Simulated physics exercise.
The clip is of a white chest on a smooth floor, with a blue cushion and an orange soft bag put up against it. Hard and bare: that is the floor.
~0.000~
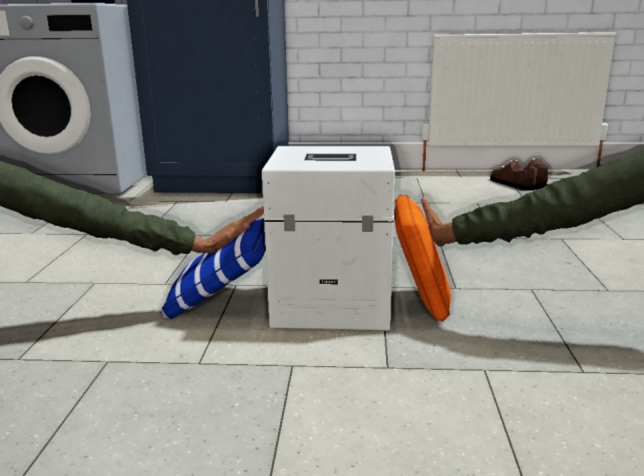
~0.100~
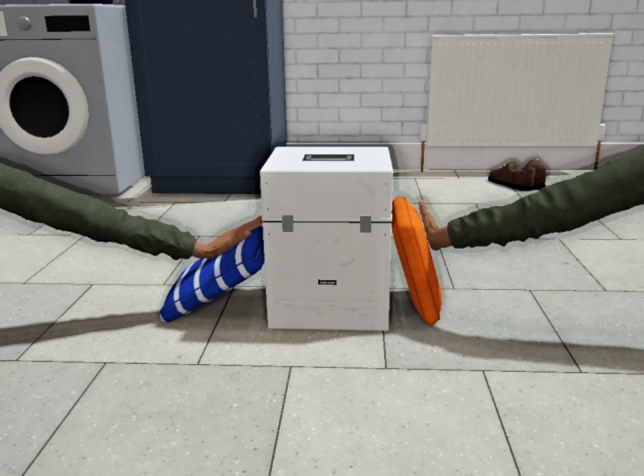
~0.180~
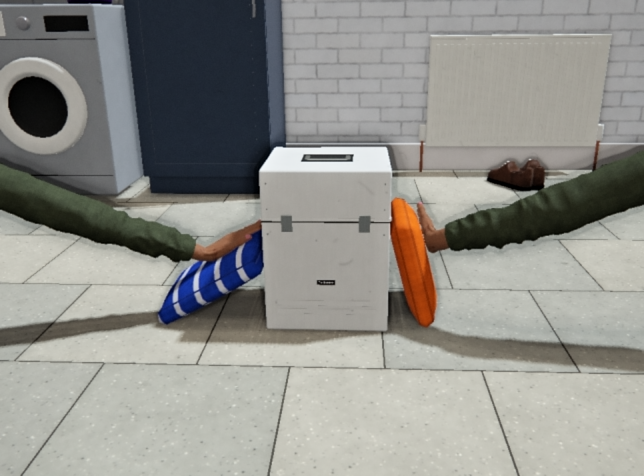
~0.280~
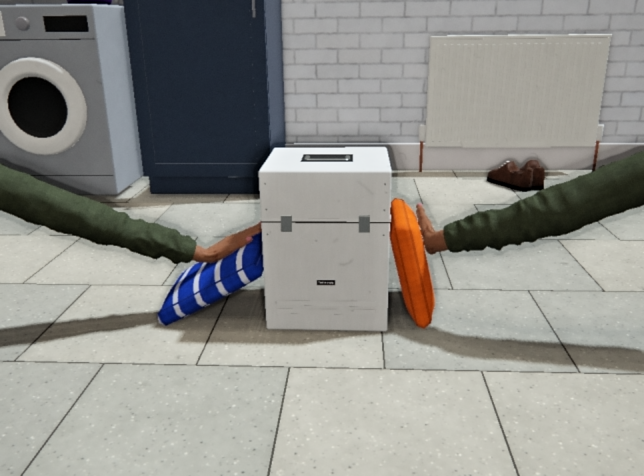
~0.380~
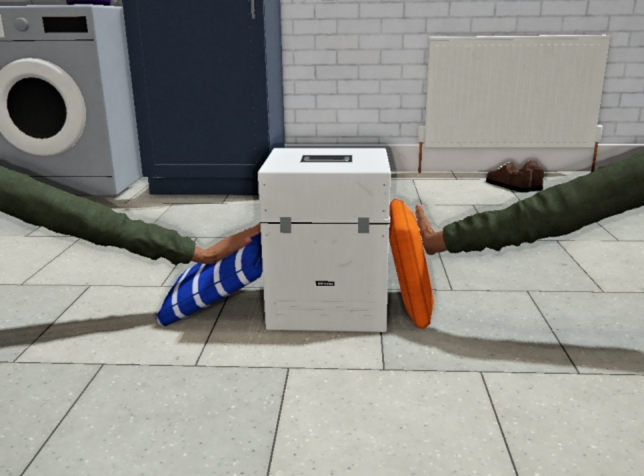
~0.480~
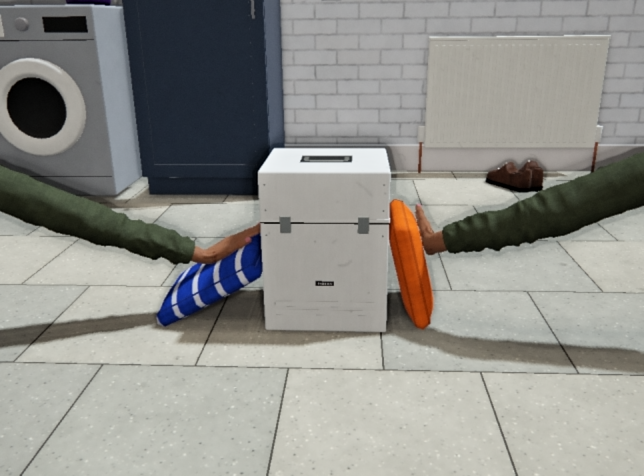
Two sleeved arms press a striped blue cushion and an orange soft bag against opposite sides of a white chest on a tiled floor, as the chest and orange bag shift very slightly left, then barely move.
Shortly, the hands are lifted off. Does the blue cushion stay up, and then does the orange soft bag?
In the end the blue cushion goes down, the orange soft bag stays up.
By 0.78 s, cushion flat on the floor near (216, 292); soft bag still up near (408, 262).
By 1.12 s, cushion flat on the floor near (216, 294); soft bag still up near (409, 262).
When it is over, cushion flat on the floor near (216, 294); soft bag still up near (409, 262). The blue cushion slips and lies down and the orange soft bag holds its lean.
